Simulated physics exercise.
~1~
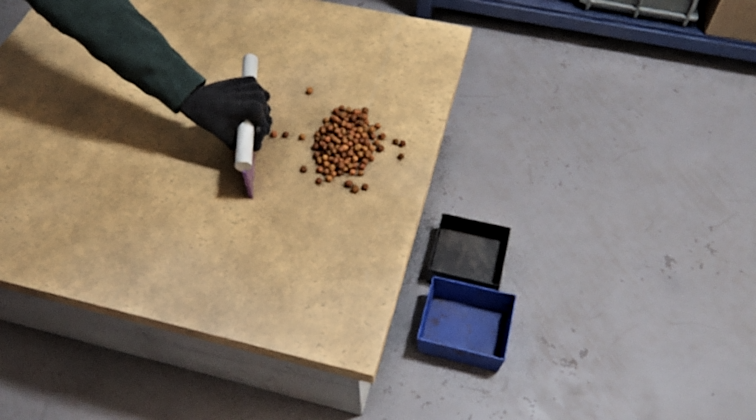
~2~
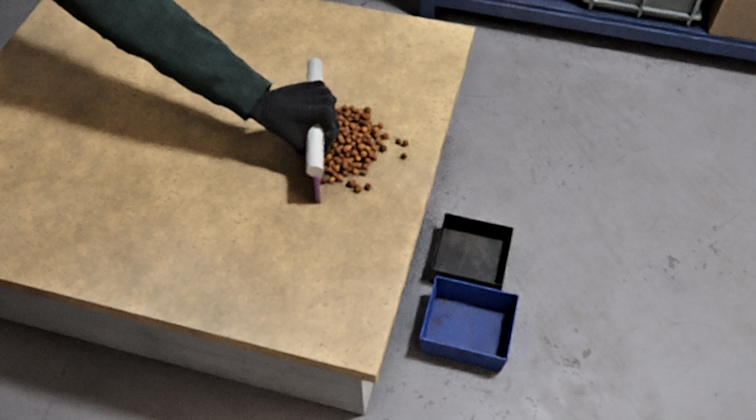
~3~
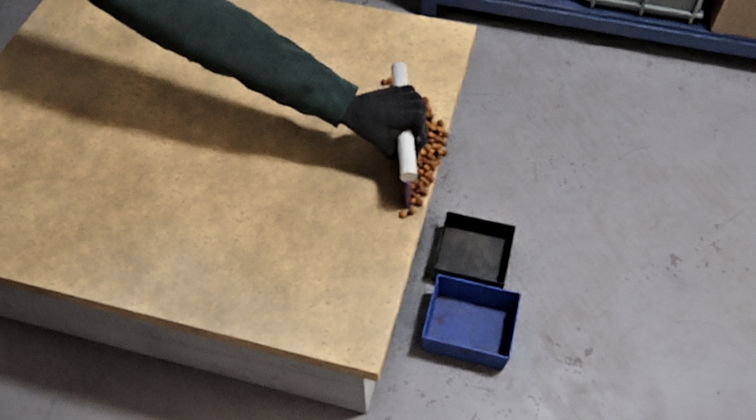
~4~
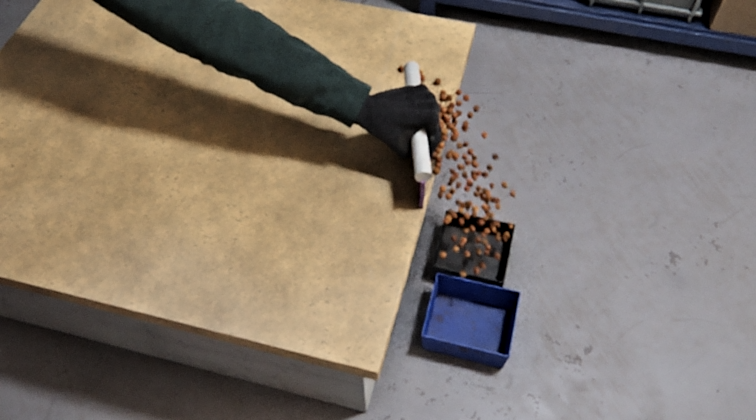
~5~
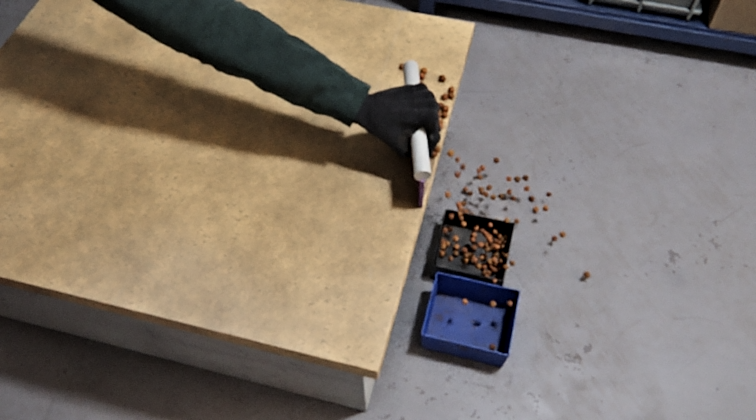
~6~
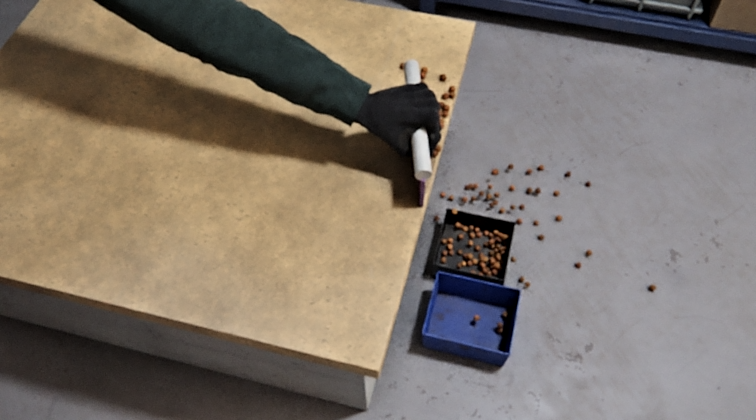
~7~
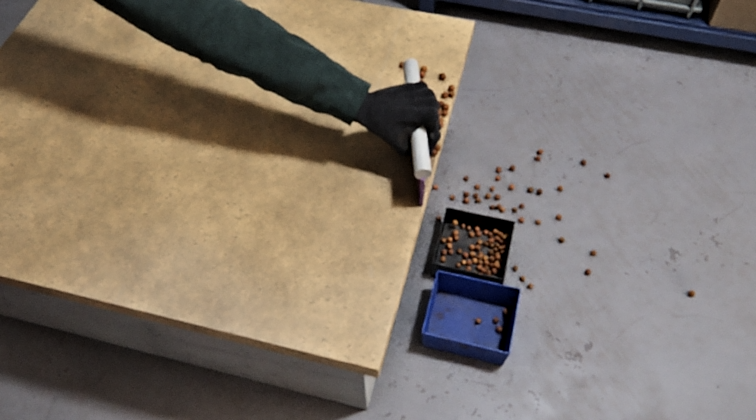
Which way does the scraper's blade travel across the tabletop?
The blade travels to the right, pushing the balls toward the table's edge.
